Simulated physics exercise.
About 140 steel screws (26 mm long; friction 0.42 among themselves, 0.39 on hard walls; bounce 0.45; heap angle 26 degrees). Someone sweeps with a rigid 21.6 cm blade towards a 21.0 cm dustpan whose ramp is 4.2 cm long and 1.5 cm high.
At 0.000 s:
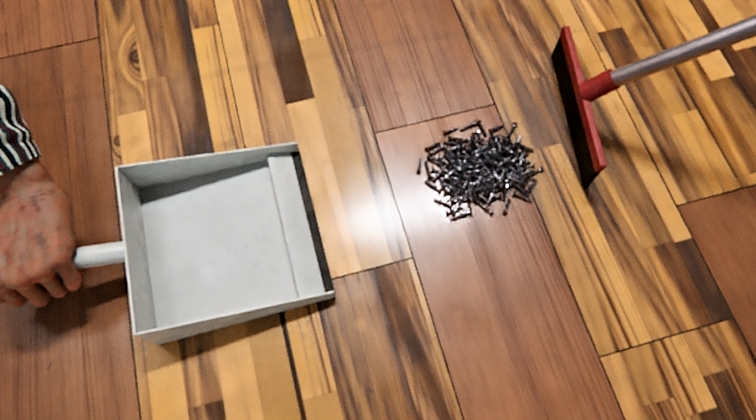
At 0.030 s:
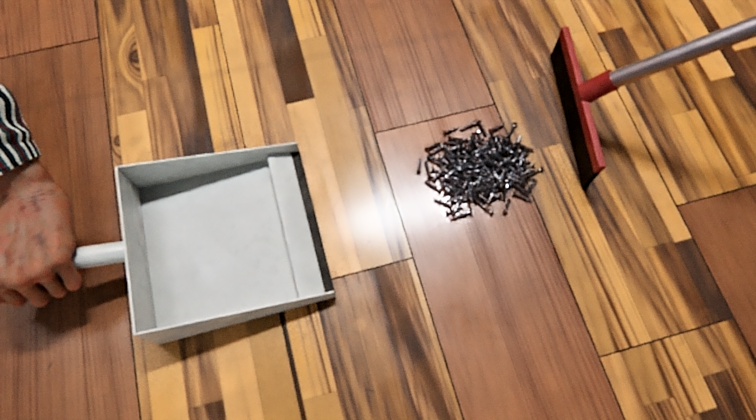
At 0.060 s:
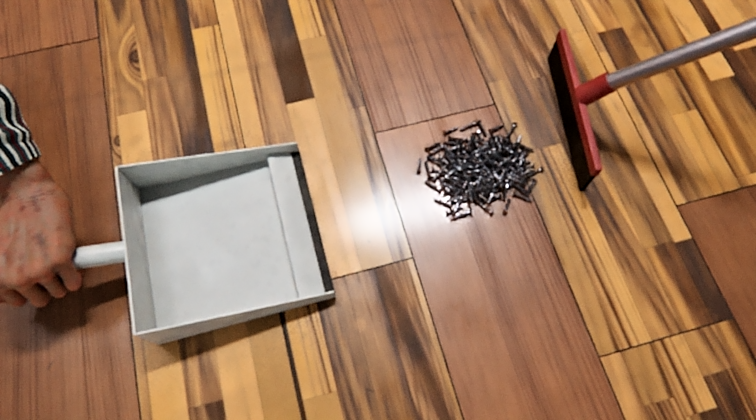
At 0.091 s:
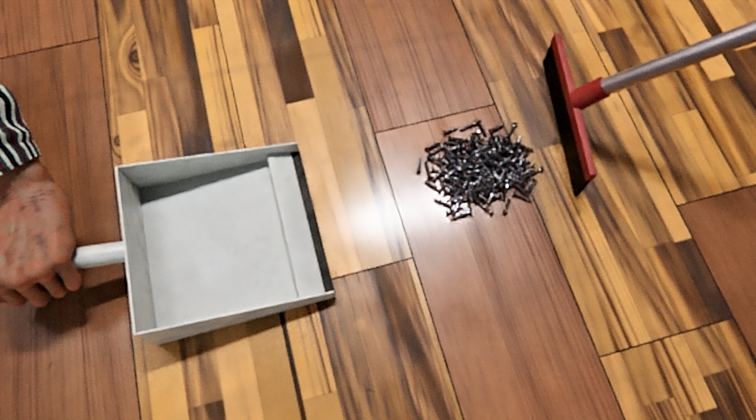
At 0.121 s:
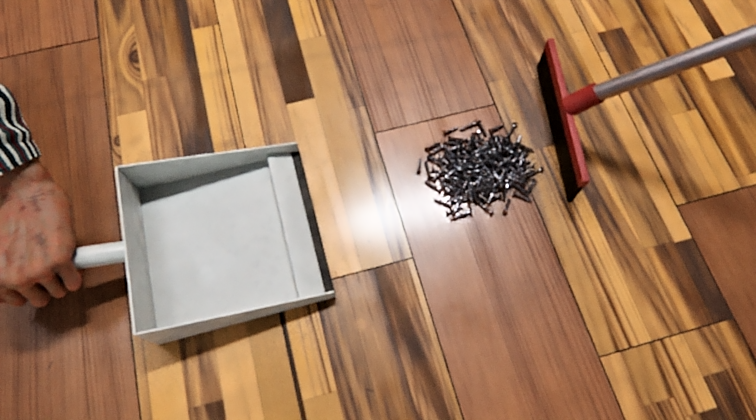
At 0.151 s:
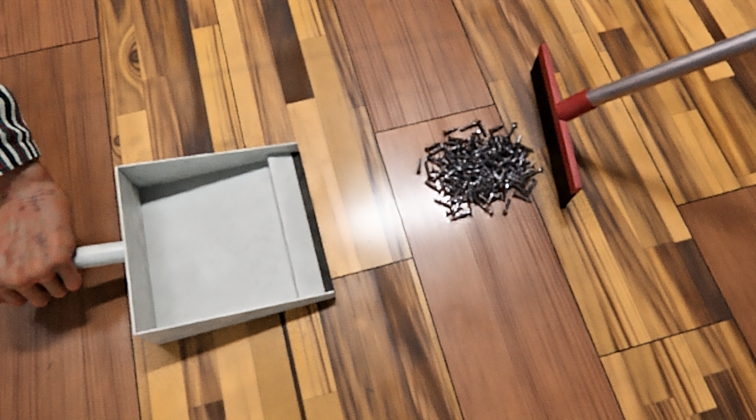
On a patterned wooden floor, a hand held a pale dustpan at the left while a red-edged blade on a grey pole slid slightly left and down towards a small heap of dark screws, which stayed still.
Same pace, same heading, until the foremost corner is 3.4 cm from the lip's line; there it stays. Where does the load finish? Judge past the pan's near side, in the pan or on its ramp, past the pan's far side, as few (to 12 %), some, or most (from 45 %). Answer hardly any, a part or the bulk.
Past the pan's near side: Hardly any; in the pan or on its ramp: Hardly any; past the pan's far side: Hardly any.
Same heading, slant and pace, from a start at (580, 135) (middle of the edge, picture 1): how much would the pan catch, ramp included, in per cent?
About 0 per cent.
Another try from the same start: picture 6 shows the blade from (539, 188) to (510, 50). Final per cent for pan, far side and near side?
Pan 35, far 5, near 5.
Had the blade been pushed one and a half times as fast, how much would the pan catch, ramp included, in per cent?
In that case some 5 per cent.
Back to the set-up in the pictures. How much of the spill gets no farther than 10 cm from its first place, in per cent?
Roughly 10 per cent.
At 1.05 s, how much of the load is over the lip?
Some 0 per cent.
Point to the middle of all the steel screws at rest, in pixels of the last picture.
At about (352, 220).
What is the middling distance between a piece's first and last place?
Roughly 20 cm.
Then, at 0.49 s, middle of the blade 20 cm from the lip; 0 % over the lip, far side 0 %, near side 0 %.
After 0.71 s, middle of the blade 11 cm from the lip; 0 % over the lip, far side 0 %, near side 0 %.
After 1.05 s, middle of the blade 5 cm from the lip; 0 % over the lip, far side 5 %, near side 5 %.
At rest (1.4 s), near side 5 %, pan 0 %, far side 5 %, in front of the lip or behind the blade 90 %.
